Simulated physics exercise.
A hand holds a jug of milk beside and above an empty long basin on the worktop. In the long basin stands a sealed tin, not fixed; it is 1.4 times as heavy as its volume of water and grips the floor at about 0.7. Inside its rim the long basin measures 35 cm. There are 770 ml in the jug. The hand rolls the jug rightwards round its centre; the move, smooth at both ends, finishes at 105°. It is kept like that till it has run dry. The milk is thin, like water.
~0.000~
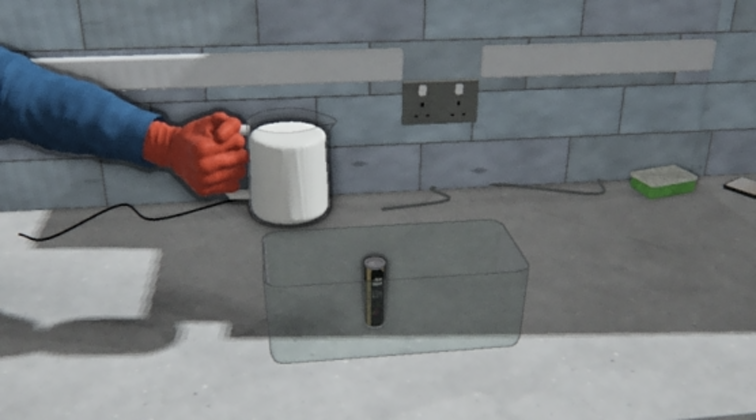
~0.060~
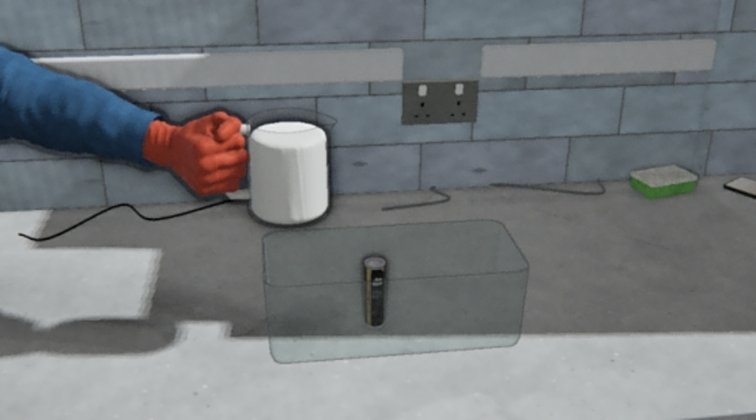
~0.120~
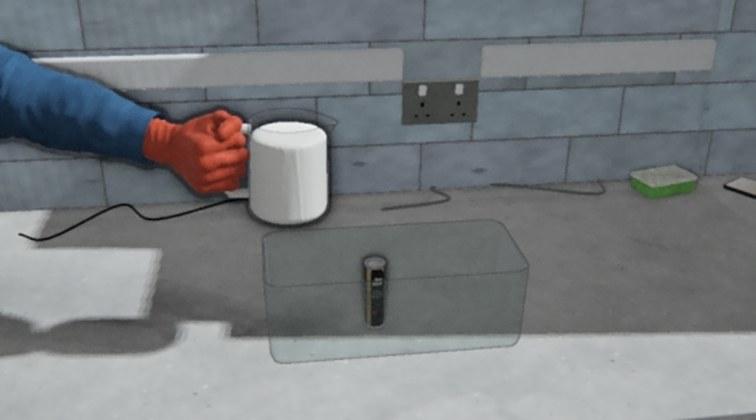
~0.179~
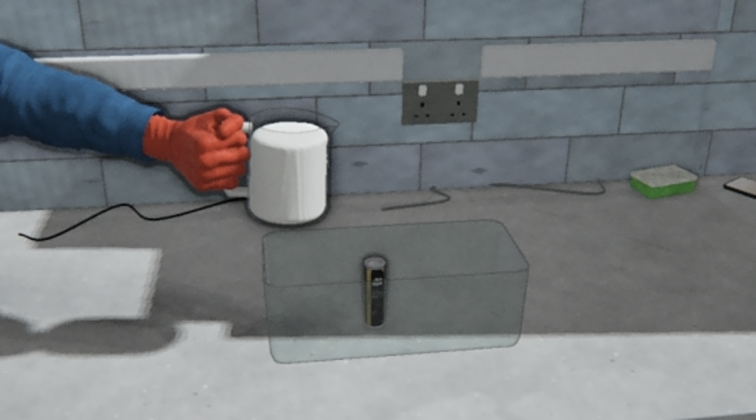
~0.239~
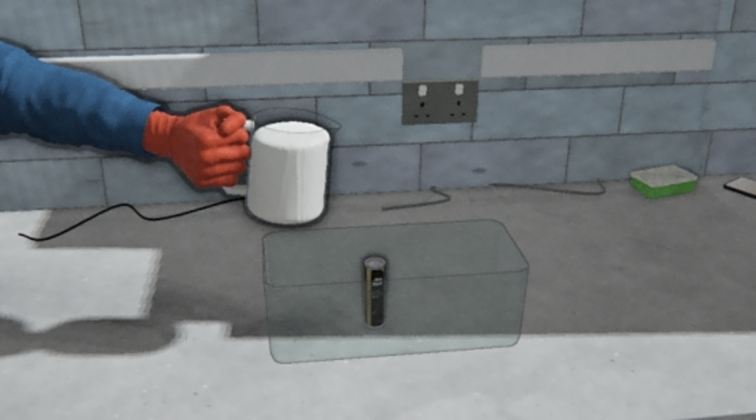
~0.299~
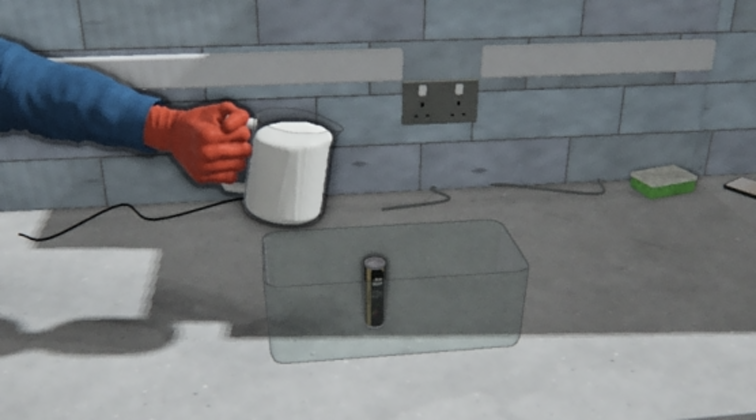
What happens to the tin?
It remains upright.
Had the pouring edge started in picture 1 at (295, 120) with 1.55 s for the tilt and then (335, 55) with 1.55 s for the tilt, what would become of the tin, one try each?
First it topples; then it keeps standing.
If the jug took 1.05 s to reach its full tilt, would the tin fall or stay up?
Then it stays up.
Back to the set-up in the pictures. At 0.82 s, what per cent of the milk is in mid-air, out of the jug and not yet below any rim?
About 10 per cent.
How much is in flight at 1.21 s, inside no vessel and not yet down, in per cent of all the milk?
Some 18 per cent.
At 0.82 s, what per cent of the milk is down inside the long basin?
Some 3 per cent.
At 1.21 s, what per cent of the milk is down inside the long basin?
Some 44 per cent.
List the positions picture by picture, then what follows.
In the first picture, it leans 0°; its right rim is at (337, 120); the milk meets the walls at (249, 135) and (325, 132); the long basin's rim runs from (264, 260) to (515, 245); the tin's top is at (375, 265).
In the second picture, it leans 0°; its right rim is at (337, 120); the milk meets the walls at (249, 134) and (325, 132).
In the third picture, it leans 2°; its right rim is at (338, 121); the milk meets the walls at (250, 134) and (326, 132).
In the fourth picture, it leans 3°; its right rim is at (339, 122); the milk meets the walls at (251, 135) and (328, 132).
In the fifth picture, it leans 6°; its right rim is at (341, 125); the milk meets the walls at (252, 134) and (330, 132).
In the sixth picture, it leans 9°; its right rim is at (344, 128); the milk meets the walls at (254, 135) and (333, 132).
By 0.82 s the tilt is 58° and 87 per cent is still to pour; the tin stands where it began.
By 1.21 s the tilt is 93° and 38 per cent is still to pour; the tin stands where it began.
By 1.61 s the tilt is 105° and 4 per cent is still to pour; the tin stands where it began.
By 2.05 s the tilt is 105° and 0 per cent is still to pour; the tin stands where it began.
At rest the tin stands where it began.
